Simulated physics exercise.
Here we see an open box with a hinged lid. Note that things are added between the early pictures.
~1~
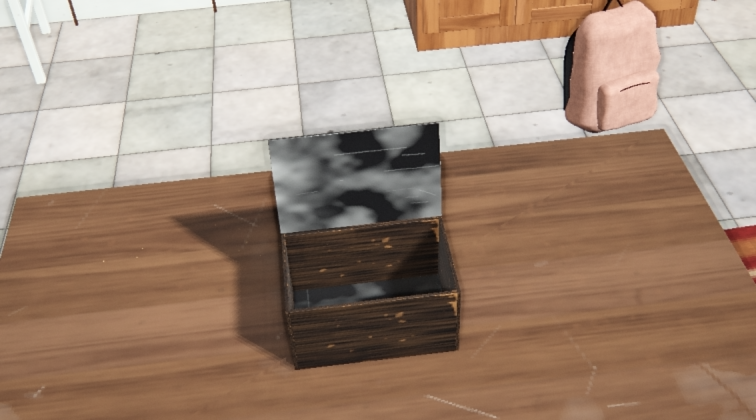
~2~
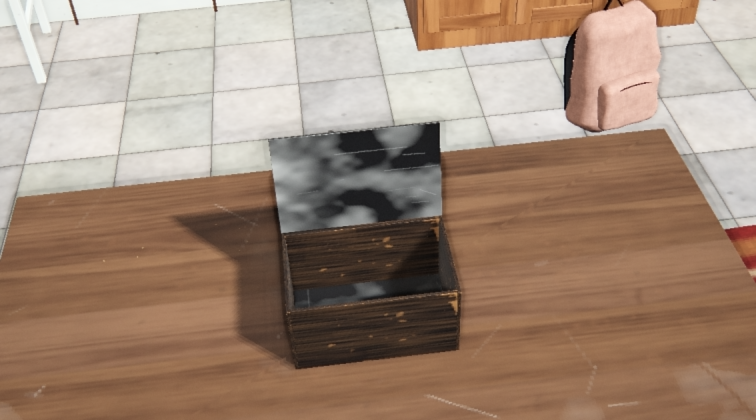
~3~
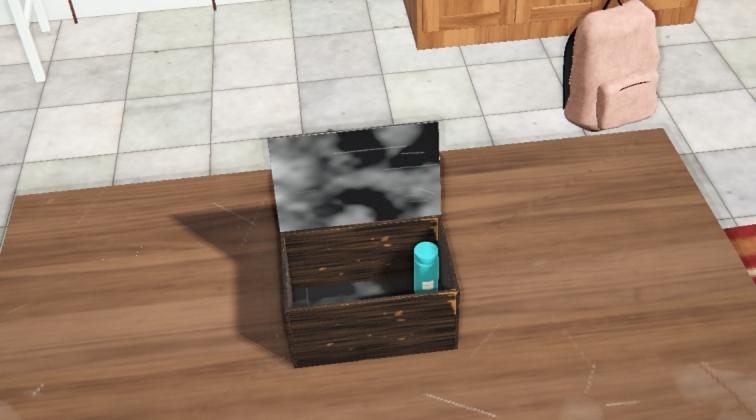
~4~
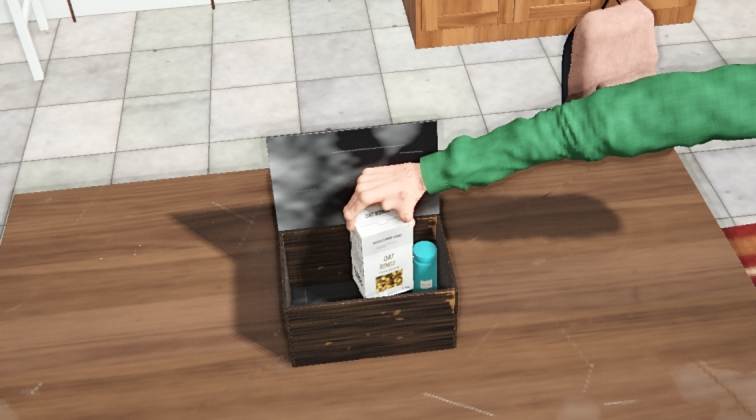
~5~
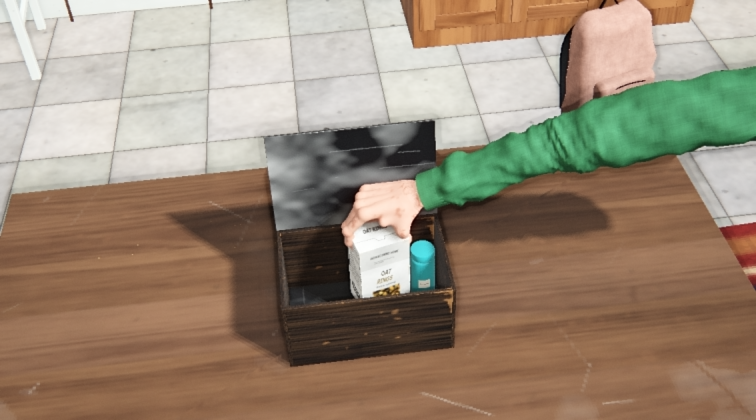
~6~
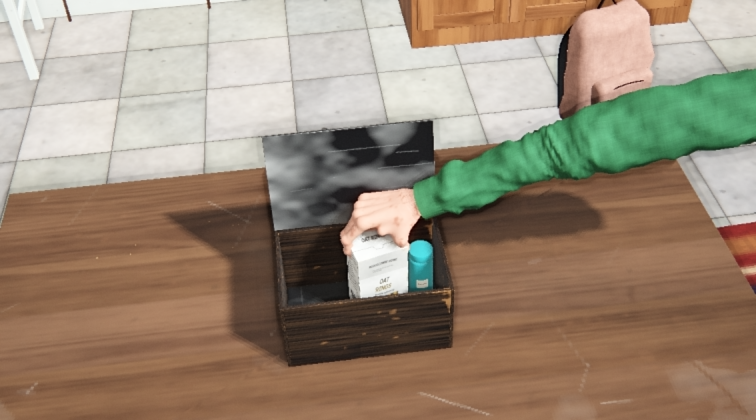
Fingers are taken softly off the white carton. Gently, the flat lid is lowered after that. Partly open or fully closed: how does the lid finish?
Partly open.
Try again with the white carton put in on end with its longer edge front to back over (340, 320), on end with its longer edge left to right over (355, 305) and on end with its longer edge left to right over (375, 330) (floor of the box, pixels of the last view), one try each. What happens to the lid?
Attempt one, it is left gaping; attempt two, it is left gaping; attempt three, it is left gaping.
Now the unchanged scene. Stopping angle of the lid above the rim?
It stays some 35° above the rim.
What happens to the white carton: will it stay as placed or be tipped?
As it turns out, it keeps its original angle.
Then, 1.00 s after the last picture, lid starting down.
Then, 1.40 s after the last picture, lid 72° above the rim.
Then, 1.60 s after the last picture, lid 57° above the rim.
Then, 1.80 s after the last picture, lid 39° above the rim.
At rest, lid 34° above the rim; both in place. Seen from the same camera at the end, white carton near (378, 274).
